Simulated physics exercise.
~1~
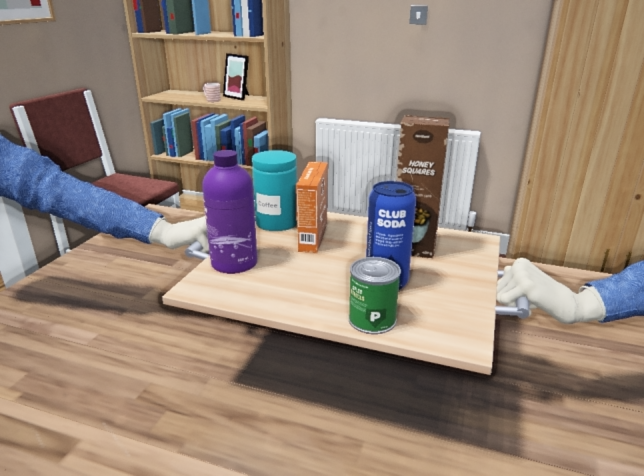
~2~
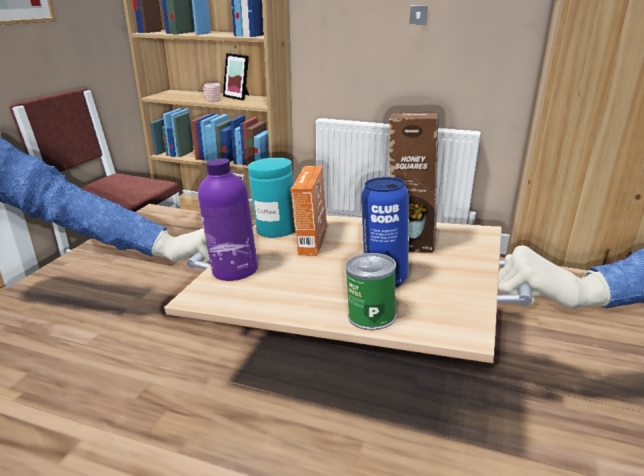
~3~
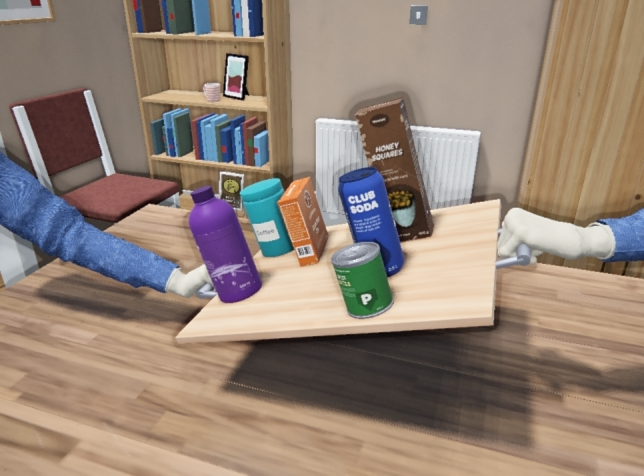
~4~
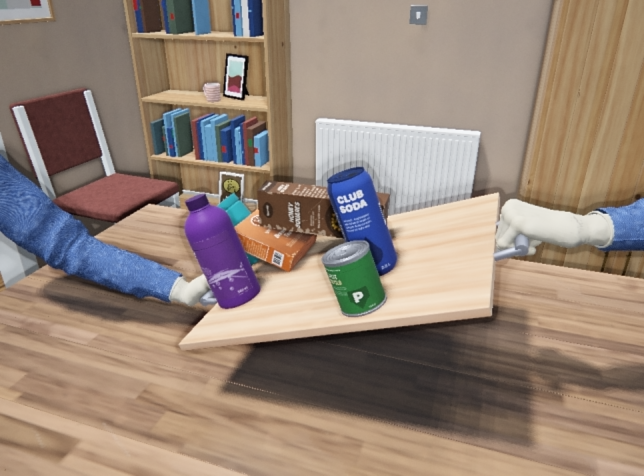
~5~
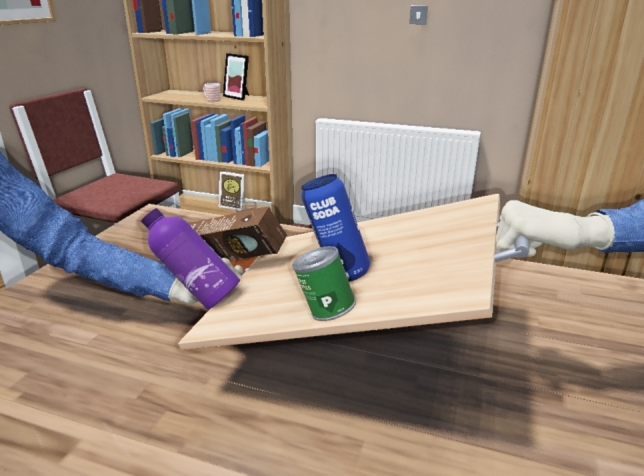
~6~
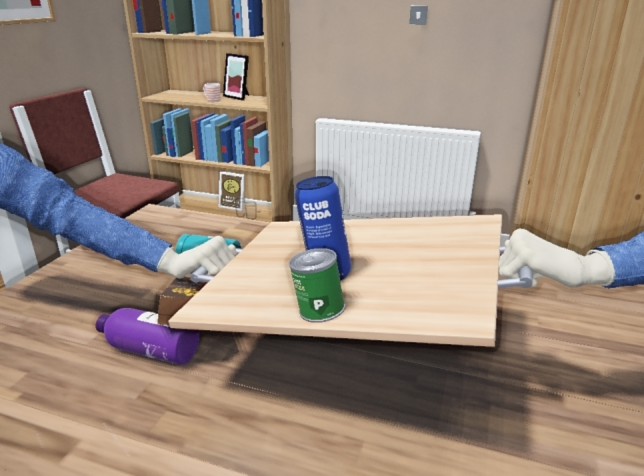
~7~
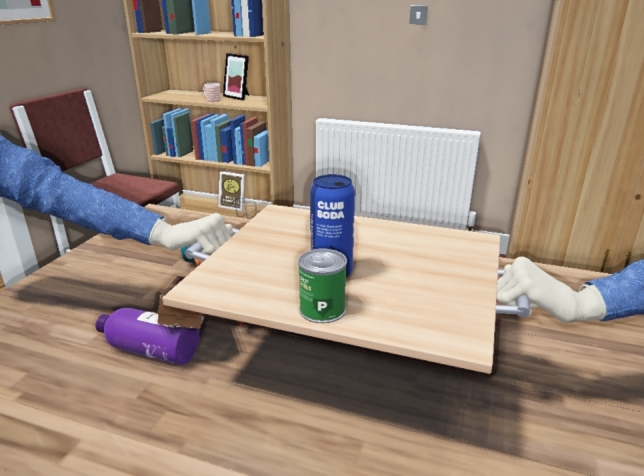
In this clip, two hands tilt a rimless wooden tray down to the left, and a brown carton, orange packet, turquoise jar and purple bottle topple and slide off that side; the hands level it again, leaving the blue can and green tin standing, shifted left.
